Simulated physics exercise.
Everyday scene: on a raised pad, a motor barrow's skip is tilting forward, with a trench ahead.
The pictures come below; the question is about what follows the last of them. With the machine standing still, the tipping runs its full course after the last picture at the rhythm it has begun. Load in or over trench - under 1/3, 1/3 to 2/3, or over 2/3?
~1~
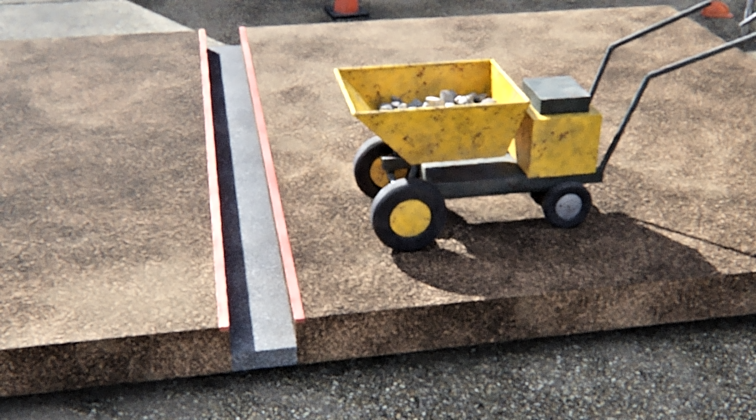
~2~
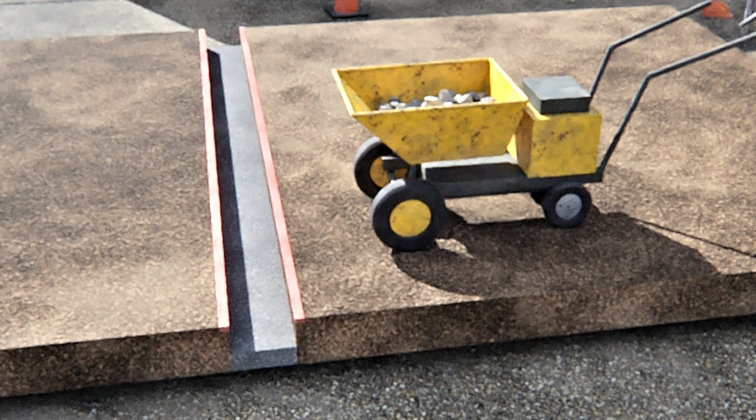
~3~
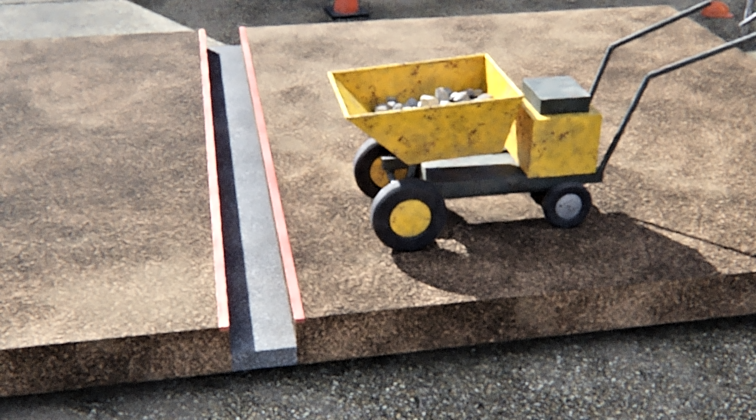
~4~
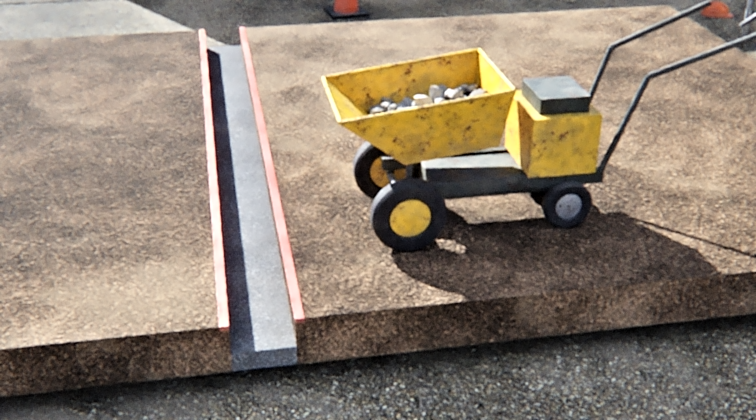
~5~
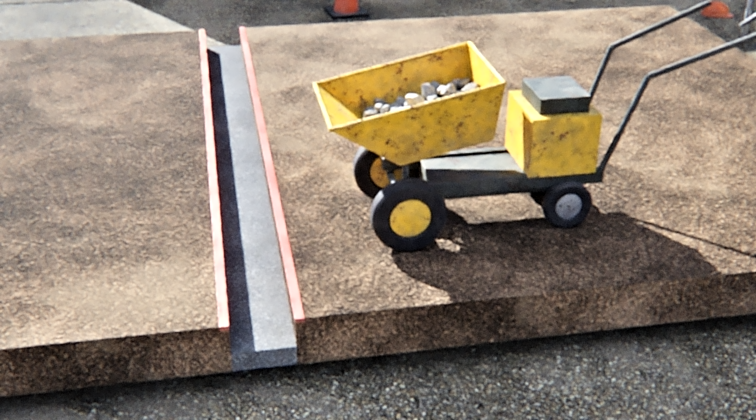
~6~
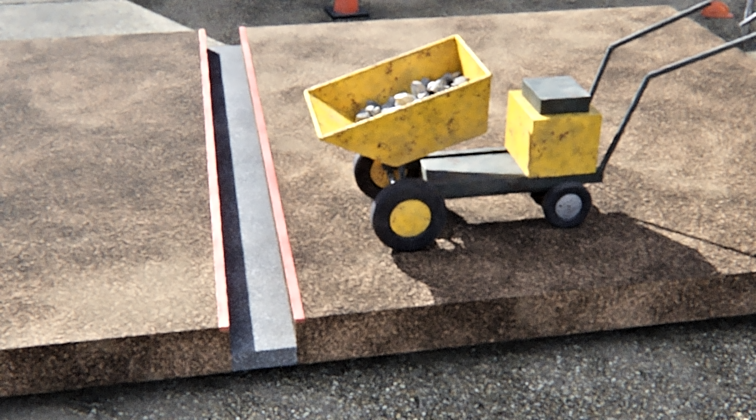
Upward of two thirds of the load lands in the trench.
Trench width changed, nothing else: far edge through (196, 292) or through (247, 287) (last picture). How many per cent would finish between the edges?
The first try gives 100 percent, then the second gives 70 percent.
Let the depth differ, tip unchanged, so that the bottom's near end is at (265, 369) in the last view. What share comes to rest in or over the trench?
The share would be around 100 per cent.
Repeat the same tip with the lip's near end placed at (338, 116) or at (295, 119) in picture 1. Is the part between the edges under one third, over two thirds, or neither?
Beyond two thirds; then under a third.
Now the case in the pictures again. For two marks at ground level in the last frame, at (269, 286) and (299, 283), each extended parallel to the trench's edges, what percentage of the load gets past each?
Close to 70 per cent, then close to 100 per cent.
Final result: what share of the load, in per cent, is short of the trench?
About 0 %.
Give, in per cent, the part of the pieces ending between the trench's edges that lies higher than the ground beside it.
Roughly 10 in a hundred.
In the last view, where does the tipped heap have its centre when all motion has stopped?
About pixel (252, 251).
Soon, skip tipped steeply; all in the skip.
A while on, skip tipped right over; most in the skip; about a quarter in or heaped over the trench.
Towards the end, skip tipped right over; a small part in the skip; nearly all in or heaped over the trench; a stray few beyond it.
Finally, skip tipped right over; a small part in the skip; nearly all in or heaped over the trench; a stray few beyond it.
